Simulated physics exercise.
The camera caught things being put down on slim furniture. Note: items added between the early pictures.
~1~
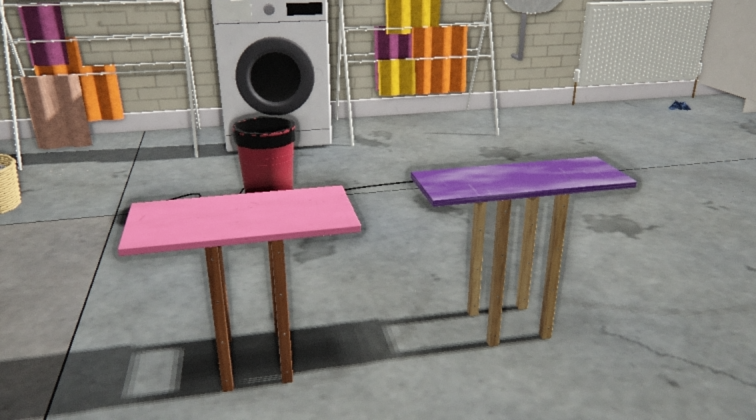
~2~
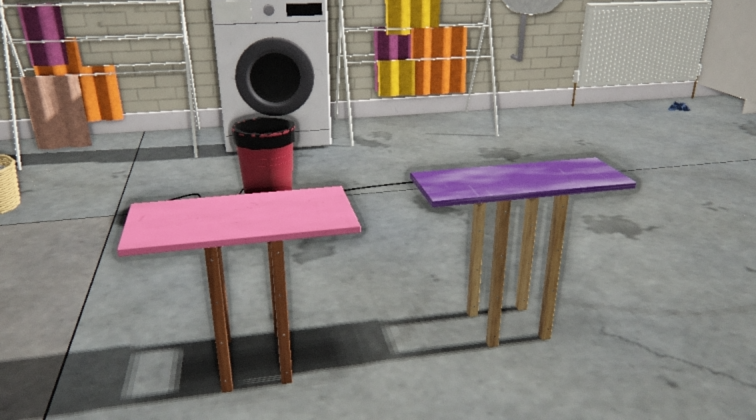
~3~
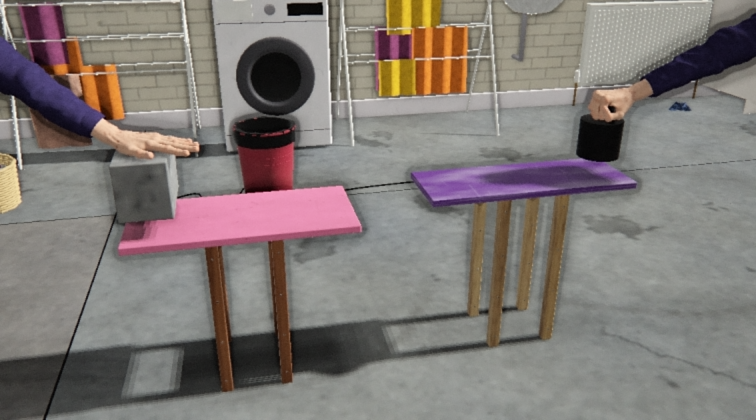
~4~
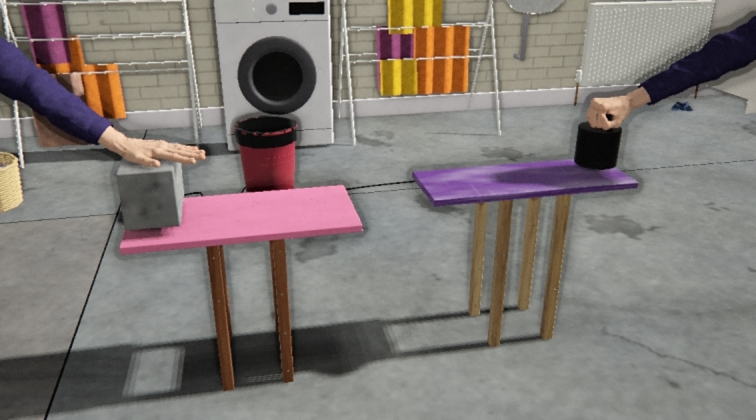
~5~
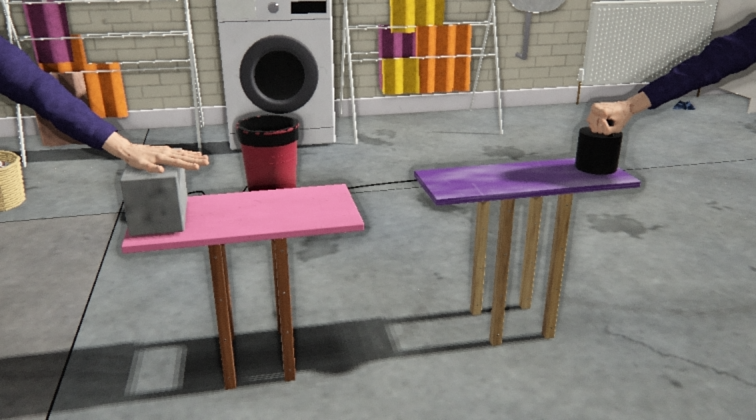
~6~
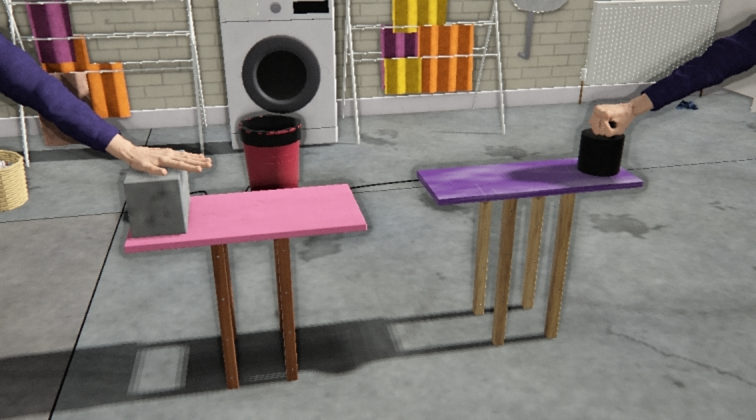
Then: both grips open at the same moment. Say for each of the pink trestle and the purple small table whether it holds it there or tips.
One by one: Pink trestle - tips; purple small table - tips.
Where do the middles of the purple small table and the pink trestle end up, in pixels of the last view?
In order: (664, 230); (70, 296).
Then, 0.54 s past the last view, pink trestle leaning 15° off how it started near (199, 216); purple small table leaning 21° off how it started near (585, 173).
Then, 0.76 s past the last view, pink trestle leaning 47° off how it started near (121, 253); purple small table leaning 63° off how it started near (648, 221).
Finally, the pink trestle overbalances, near (70, 296); the purple small table overbalances, near (664, 230).
